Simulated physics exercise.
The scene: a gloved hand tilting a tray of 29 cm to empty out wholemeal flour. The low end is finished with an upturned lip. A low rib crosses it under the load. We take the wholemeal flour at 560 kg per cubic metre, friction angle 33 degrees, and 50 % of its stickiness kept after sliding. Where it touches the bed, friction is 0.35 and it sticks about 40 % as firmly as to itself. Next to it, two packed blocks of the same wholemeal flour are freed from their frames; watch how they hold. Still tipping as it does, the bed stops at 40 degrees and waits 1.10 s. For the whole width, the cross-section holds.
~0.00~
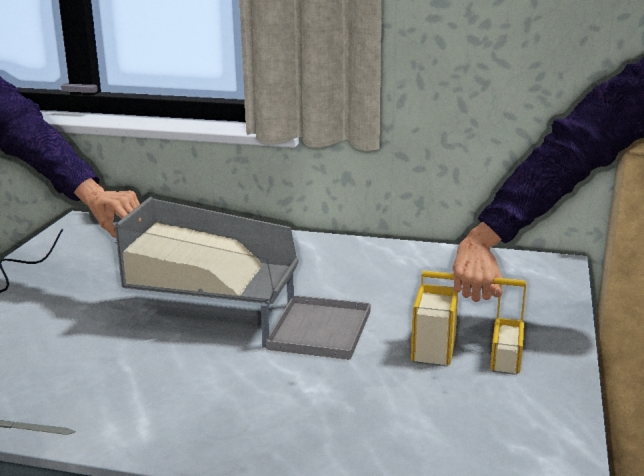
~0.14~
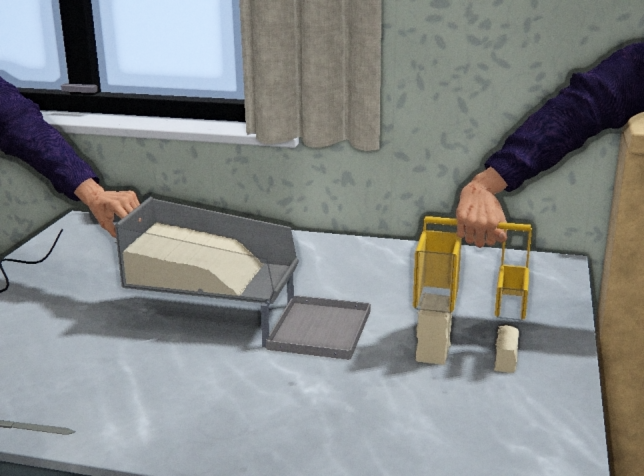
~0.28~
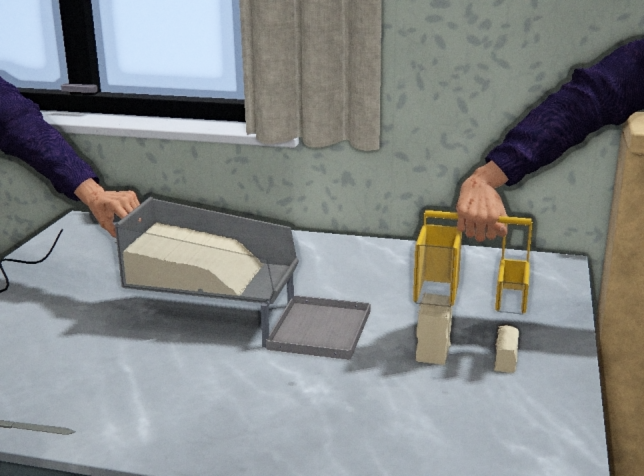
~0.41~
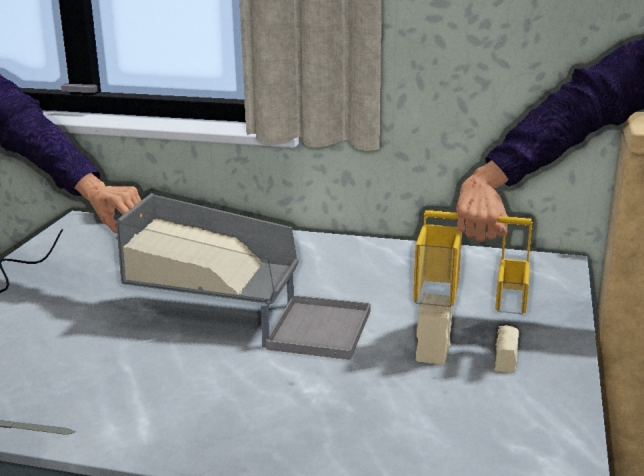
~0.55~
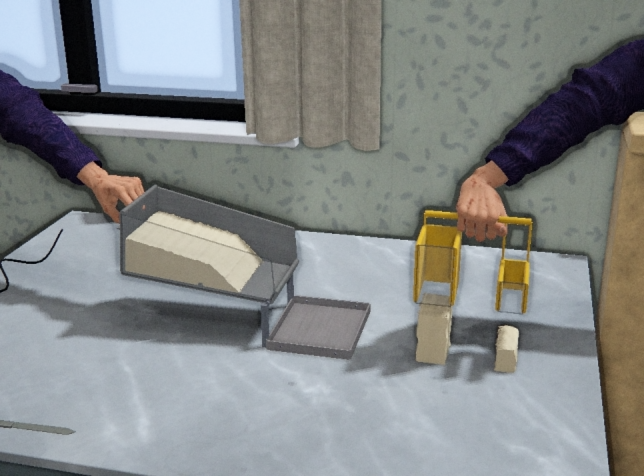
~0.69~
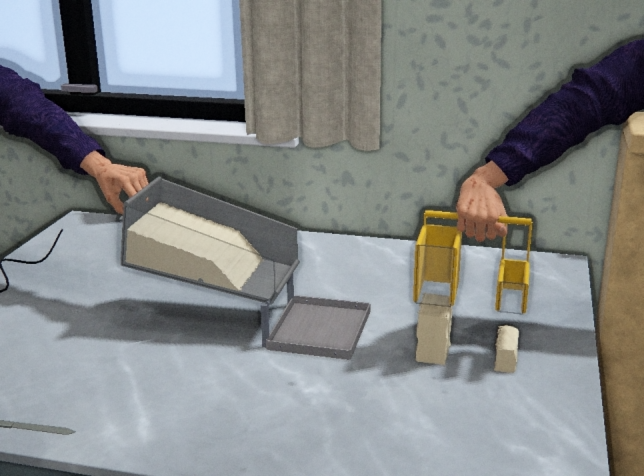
The video shows one hand lifting a yellow double frame off two pale packed blocks, which stay standing on a marbled table, while another hand holds a grey tray of pale flour at left, then slowly raises its left end slightly.
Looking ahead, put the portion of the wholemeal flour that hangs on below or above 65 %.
It lands beyond 65 %.
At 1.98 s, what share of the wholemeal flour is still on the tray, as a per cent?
About 100 %.
By 1.07 s, the tilt is 20 degrees and 100 % is on the bed.
By 1.52 s, the tilt is 32 degrees and 100 % is on the bed.
By 1.98 s, the tilt is 40 degrees and 100 % is on the bed.
By 2.43 s, the tilt is 40 degrees and 100 % is on the bed.
By 2.98 s, at the end, the tilt is 40 degrees and 99 % is on the bed.
